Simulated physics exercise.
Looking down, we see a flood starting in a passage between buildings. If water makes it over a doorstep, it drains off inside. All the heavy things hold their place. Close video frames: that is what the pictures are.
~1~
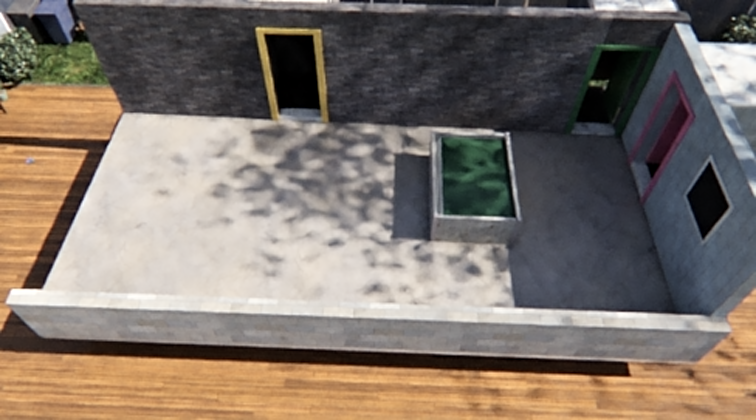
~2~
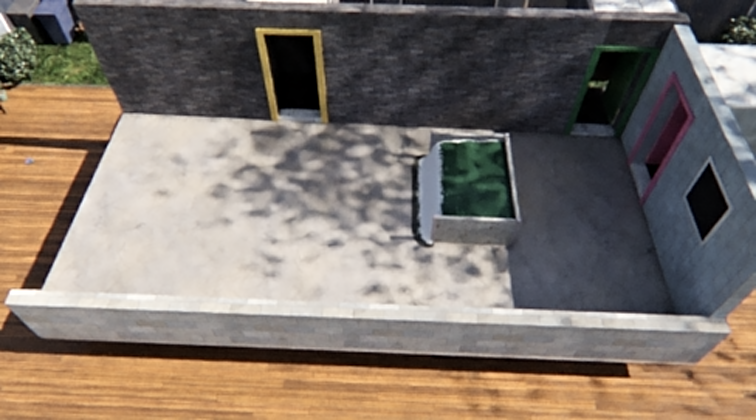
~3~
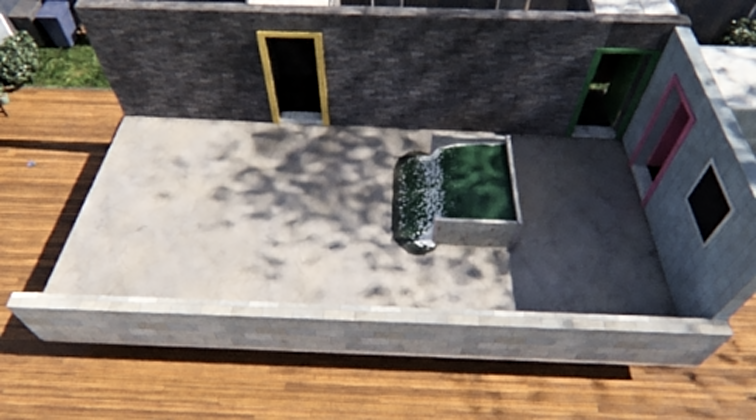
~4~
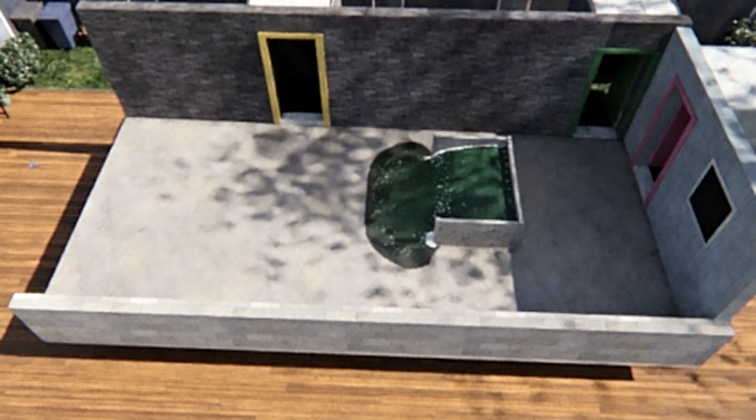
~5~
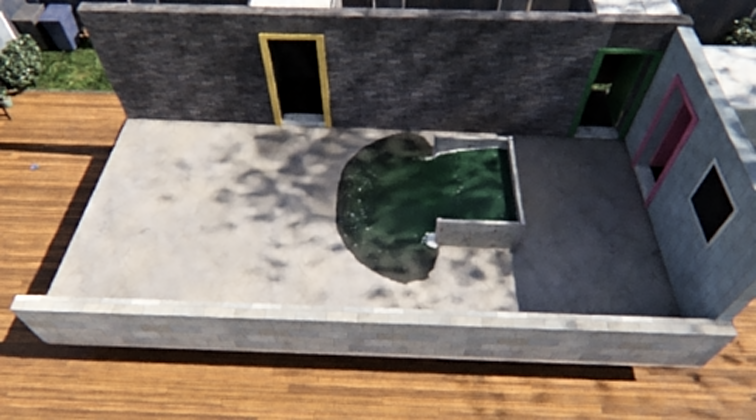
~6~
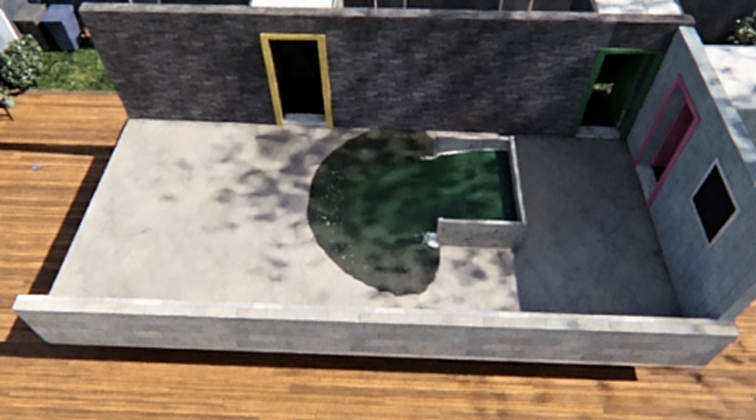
In a walled grey courtyard between buildings, a tank of dark green water opened on its left side, and the water poured out and spread leftward across the floor in a widening rounded pool.
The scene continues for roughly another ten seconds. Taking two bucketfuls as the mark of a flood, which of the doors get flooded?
The green door stays below the mark, the pink door stays below the mark, the yellow door stays below the mark.
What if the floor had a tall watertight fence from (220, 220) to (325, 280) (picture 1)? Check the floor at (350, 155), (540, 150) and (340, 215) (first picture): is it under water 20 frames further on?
Lab note - point 1: Inundated; point 2: Parched; point 3: Inundated.
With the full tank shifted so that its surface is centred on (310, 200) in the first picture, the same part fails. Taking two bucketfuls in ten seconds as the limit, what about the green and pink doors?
Result - green undershoots, pink undershoots.
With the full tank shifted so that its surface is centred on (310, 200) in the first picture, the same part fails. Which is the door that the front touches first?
Answer: The yellow door.
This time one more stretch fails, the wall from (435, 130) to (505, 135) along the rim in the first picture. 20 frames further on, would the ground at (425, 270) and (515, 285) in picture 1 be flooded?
Respectively: Parched and parched.
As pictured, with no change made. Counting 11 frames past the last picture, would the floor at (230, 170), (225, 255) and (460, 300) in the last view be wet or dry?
Result, in order: Waterlogged / waterlogged / unflooded.
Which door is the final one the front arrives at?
Going by the pictures, I'd say the one in pink.
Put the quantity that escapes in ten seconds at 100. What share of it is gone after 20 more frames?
I'd put it near 30 in a hundred.
A moment on, water covers 35 % of the floor; the green door not reached, the pink door not reached, the yellow door wet at the sill, nothing in.
Next, water covers 55 % of the floor; the green door not reached, the pink door not reached, the yellow door wet at the sill, nothing in.
Then, water covers 65 % of the floor; the green door not reached, the pink door not reached, the yellow door wet at the sill, nothing in.
Later, water covers 65 % of the floor; the green door not reached, the pink door not reached, the yellow door wet at the sill, nothing in.
In the end, water covers 70 % of the floor; the green door wet at the sill, nothing in, the pink door wet at the sill, nothing in, the yellow door wet at the sill, nothing in.
